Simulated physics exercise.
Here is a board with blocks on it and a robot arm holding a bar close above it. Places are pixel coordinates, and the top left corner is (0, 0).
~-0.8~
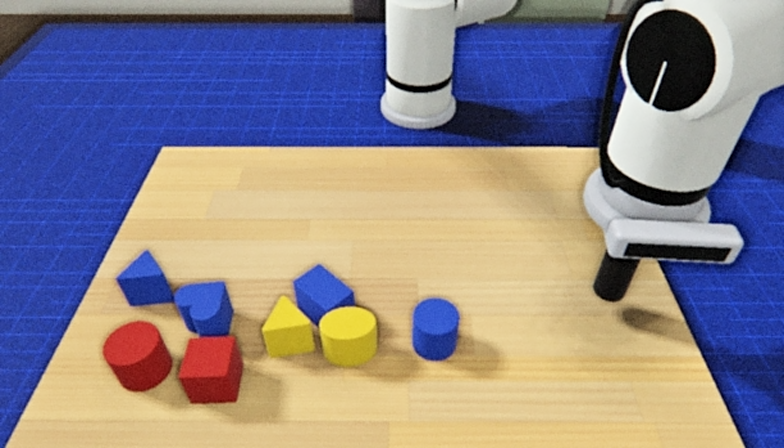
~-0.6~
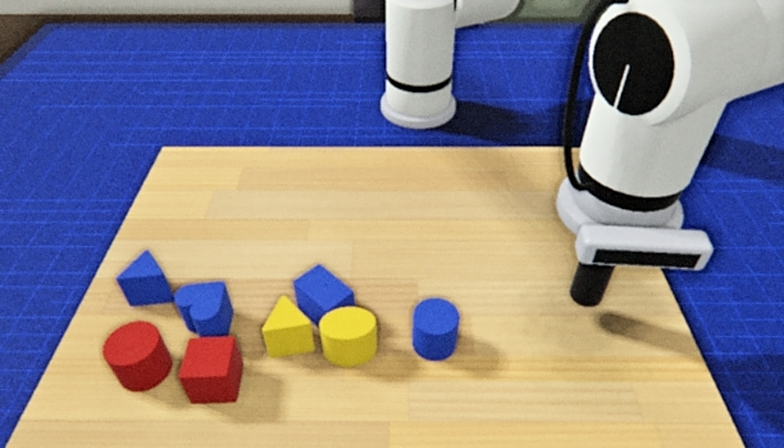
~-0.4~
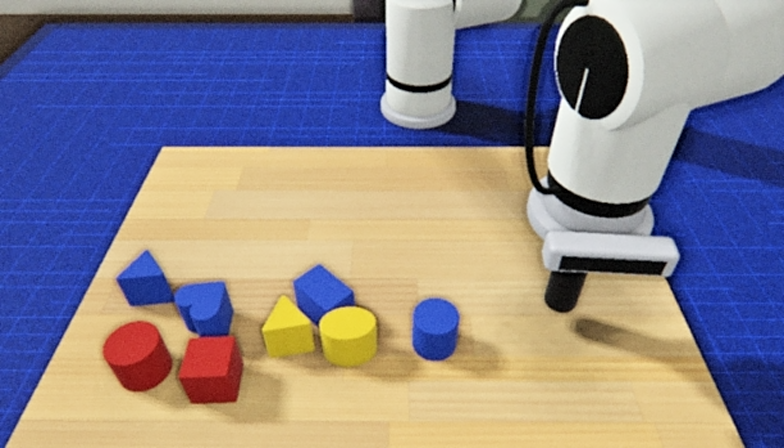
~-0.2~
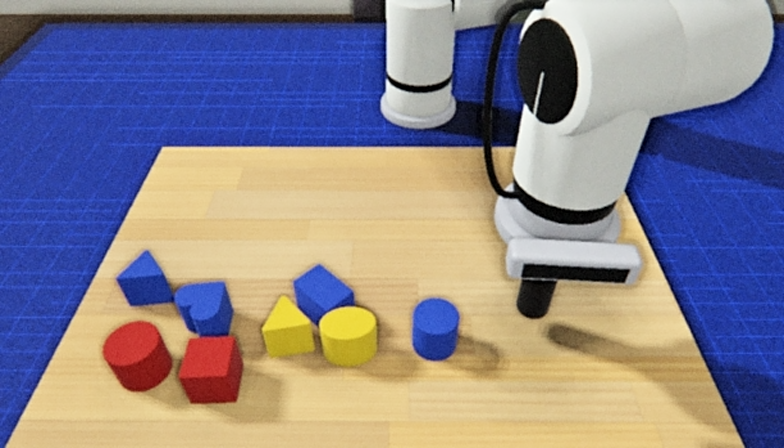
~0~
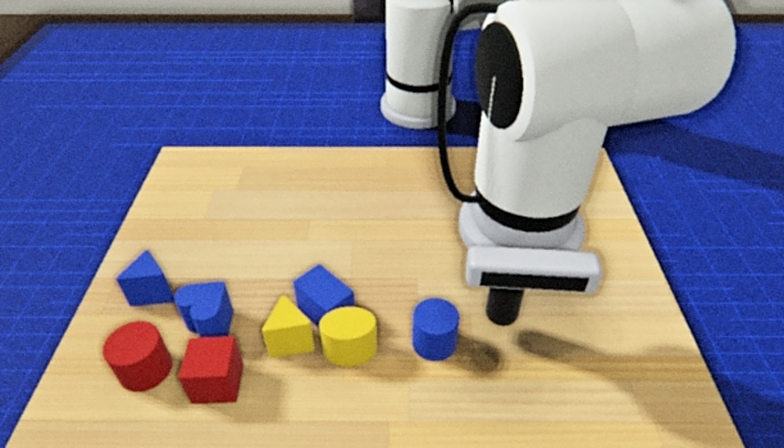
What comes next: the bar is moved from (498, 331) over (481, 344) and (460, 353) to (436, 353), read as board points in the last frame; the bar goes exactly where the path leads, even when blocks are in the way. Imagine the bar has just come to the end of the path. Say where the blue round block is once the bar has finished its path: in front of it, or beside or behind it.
It stays ahead.
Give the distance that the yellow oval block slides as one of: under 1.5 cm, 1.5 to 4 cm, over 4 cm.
Final distance: Less than 1.5 cm.
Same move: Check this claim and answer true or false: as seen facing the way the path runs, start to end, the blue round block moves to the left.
This is false.
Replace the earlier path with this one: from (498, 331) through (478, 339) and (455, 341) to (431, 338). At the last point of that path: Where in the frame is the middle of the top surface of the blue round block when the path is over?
Close to (393, 317).
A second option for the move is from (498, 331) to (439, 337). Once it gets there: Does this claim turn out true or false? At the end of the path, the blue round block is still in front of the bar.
This is true.
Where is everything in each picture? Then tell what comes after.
Bar tip (608, 292); block tops, yellow oval block (348, 322); blue round block (436, 315), in the first picture.
Bar (585, 297); blocks unchanged, in the second picture.
Bar (560, 302); blocks unchanged, in the third picture.
Bar (532, 308); blocks unchanged, in the fourth picture.
Bar (501, 315); yellow oval block (348, 322); blue round block (436, 315), in the fifth picture.
On the path given first. Halfway along, bar (474, 333); nothing pushed yet.
At the end, bar (437, 337); yellow oval block in place; blue round block (401, 311).
